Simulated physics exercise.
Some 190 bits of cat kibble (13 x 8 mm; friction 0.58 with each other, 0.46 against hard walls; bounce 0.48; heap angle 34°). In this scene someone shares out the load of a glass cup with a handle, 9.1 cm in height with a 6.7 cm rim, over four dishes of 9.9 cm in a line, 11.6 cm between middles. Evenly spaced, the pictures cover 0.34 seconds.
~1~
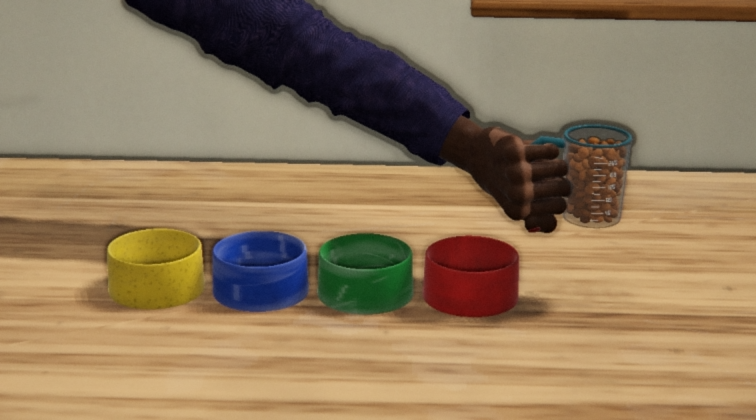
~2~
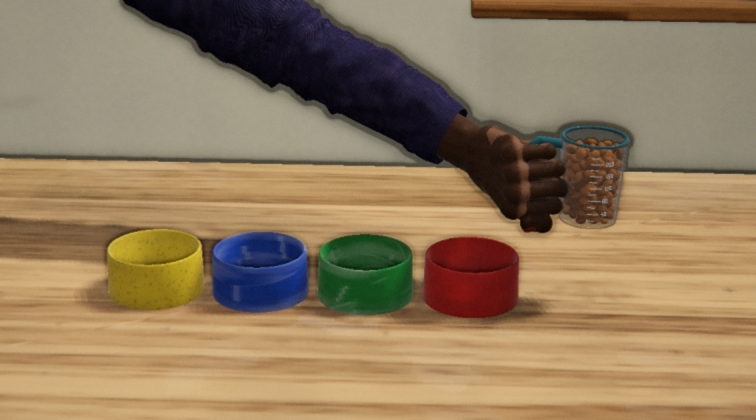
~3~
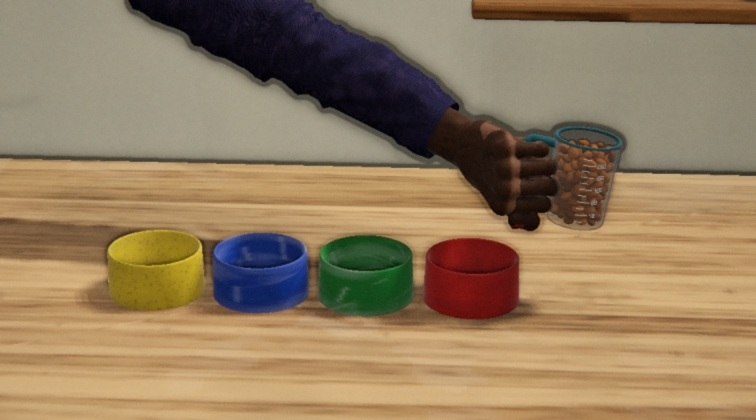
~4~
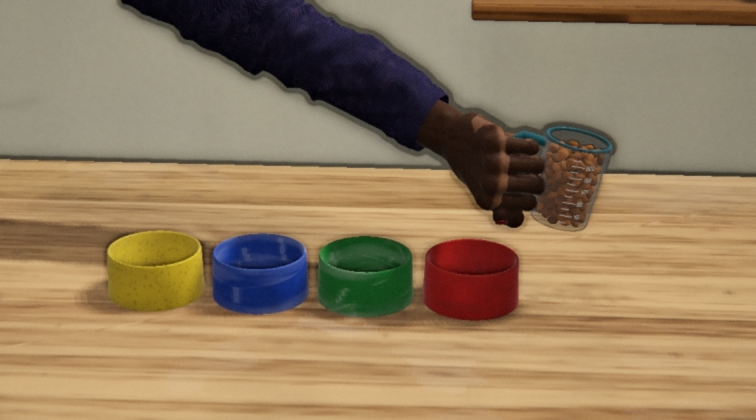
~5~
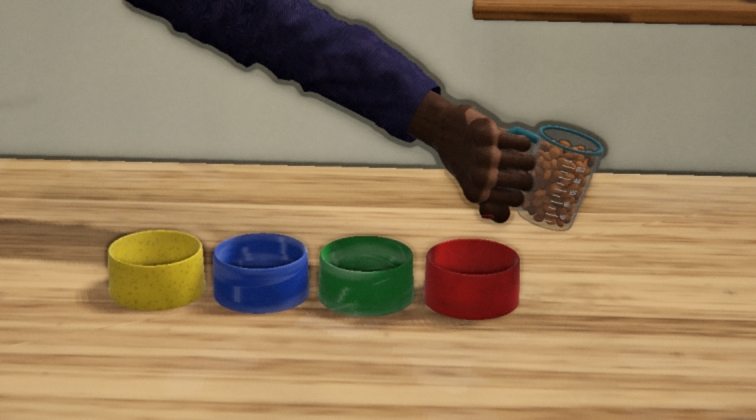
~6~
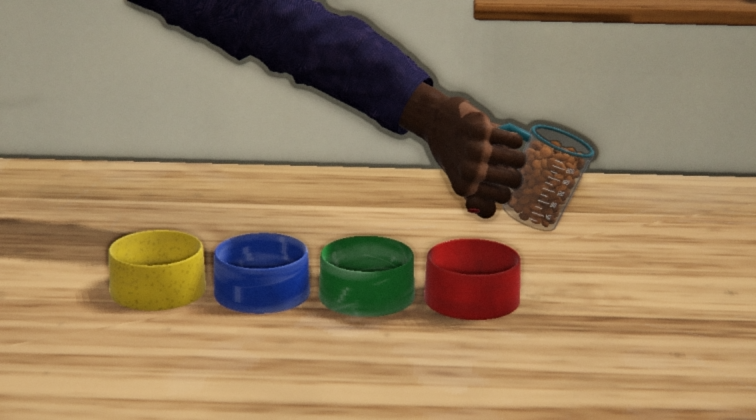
On a wooden tabletop, behind a row of yellow, blue, green and red dishes, a hand in a purple sleeve moved a clear cup of brown pieces slightly left while gradually tilting it rightward.
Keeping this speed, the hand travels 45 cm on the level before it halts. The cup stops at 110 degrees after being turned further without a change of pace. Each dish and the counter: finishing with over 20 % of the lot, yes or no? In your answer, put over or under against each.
Red - under; blue - over; green - over; yellow - under; counter - under.
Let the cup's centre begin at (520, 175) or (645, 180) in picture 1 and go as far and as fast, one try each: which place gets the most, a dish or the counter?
The winner: Blue; green.
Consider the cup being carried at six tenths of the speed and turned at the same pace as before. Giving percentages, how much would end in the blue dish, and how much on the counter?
Blue: 0; counter: 10.
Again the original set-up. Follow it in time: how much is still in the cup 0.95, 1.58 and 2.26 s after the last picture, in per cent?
Approx. 95 / 50 / 20 percent.
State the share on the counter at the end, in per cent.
The answer is roughly 10 per cent.
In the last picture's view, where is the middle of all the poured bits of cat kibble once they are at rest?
Once everything settles, the centre is around (313, 285).
Then, 0.95 s after the last picture, tilt 85 degrees; cup holds 95 %, red 5 %.
Then, 1.58 s after the last picture, tilt 110 degrees; cup holds 50 %, red 5 %, blue 5 %, green 35 %.
Then, 2.26 s after the last picture, tilt 110 degrees; cup holds 20 %, red 5 %, blue 30 %, green 35 %.
In the end, red 5 %, blue 45 %, green 35 %, yellow 0 %, counter 10 %, cup 5 %.
